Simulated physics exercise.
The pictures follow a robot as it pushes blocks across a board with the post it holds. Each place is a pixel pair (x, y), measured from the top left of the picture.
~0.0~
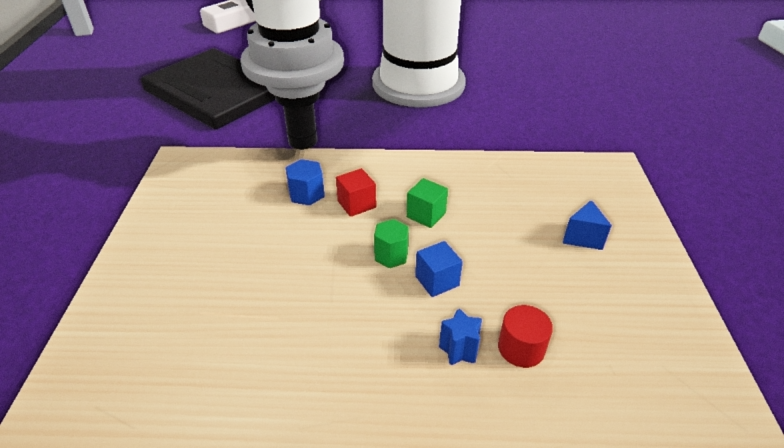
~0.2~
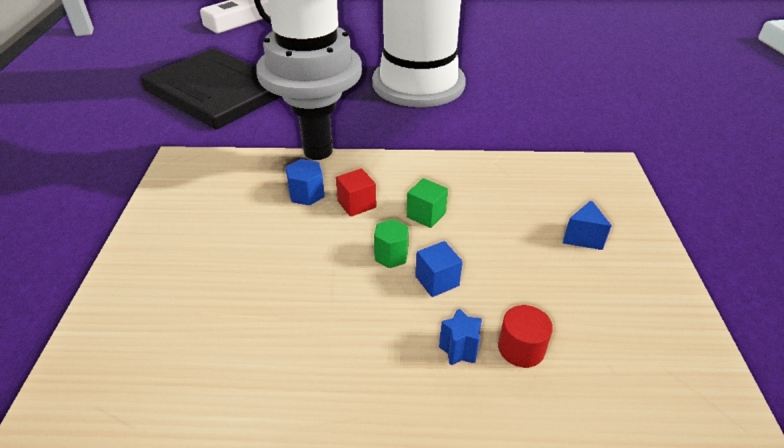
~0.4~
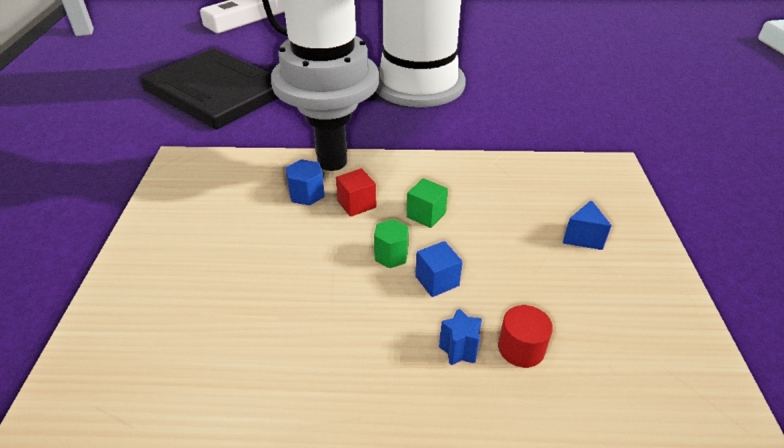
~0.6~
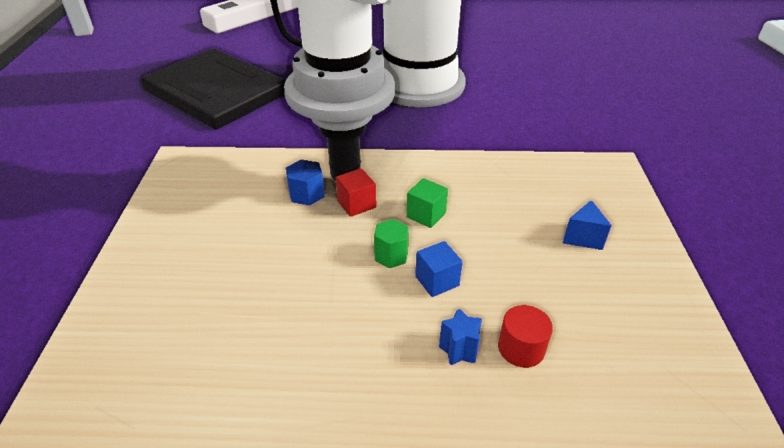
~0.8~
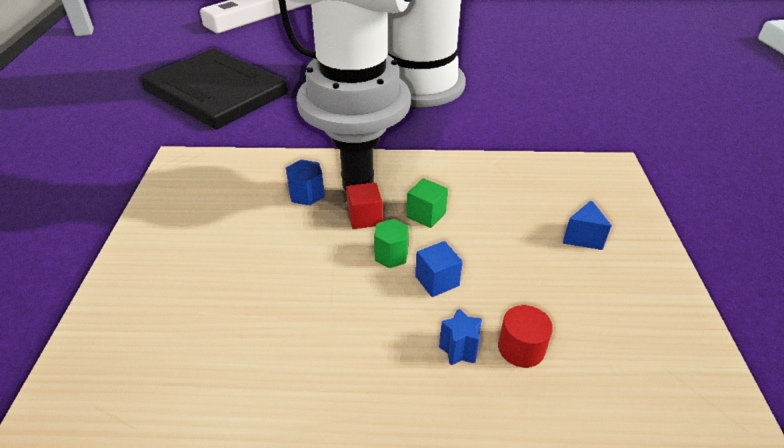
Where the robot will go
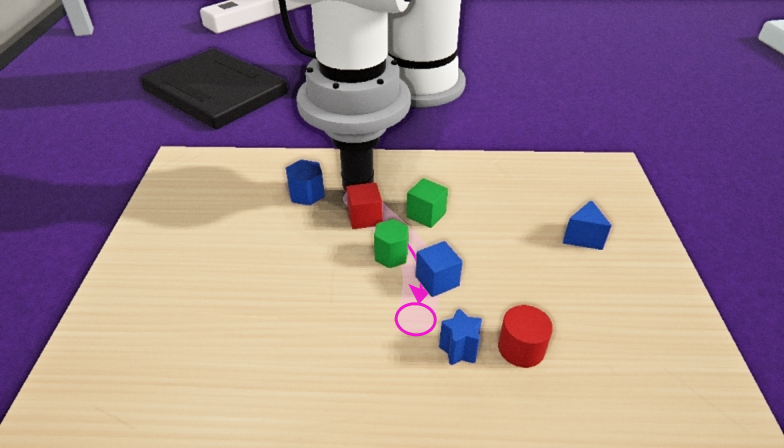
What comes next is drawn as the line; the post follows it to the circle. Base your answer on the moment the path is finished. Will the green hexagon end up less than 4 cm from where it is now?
No, it doesn't check out.
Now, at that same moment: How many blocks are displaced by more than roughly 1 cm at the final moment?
Put simply, three or more blocks are moved more than 1 cm.
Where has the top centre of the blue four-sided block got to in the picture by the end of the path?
Close to (459, 279).
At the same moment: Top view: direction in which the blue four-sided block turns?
It twists against the clock when seen from above.
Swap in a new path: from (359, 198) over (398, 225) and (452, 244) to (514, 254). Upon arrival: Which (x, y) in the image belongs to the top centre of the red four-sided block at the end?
The centre of its top will be at (379, 219).
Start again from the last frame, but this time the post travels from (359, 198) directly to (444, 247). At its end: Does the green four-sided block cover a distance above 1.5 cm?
Final answer: Yes.
The drawn path runs from (359, 198) over (392, 229) and (420, 268) to (416, 319).
The first path, step by step. One third of the way, post at (392, 217); red four-sided block at (389, 228), turned 30° clockwise; green hexagon at (401, 254), turned 15° clockwise; blue four-sided block at (443, 258), turned 15° anticlockwise.
Two thirds of the way, post at (420, 256); red four-sided block at (403, 266), turned 40° clockwise; green hexagon at (401, 297), turned 45° clockwise; blue four-sided block at (448, 264), turned 30° anticlockwise.
At the end, post at (416, 307); red four-sided block at (393, 319), turned 55° clockwise; green hexagon at (377, 353), turned 65° clockwise; green four-sided block not moved; blue four-sided block at (459, 279), turned 55° anticlockwise.
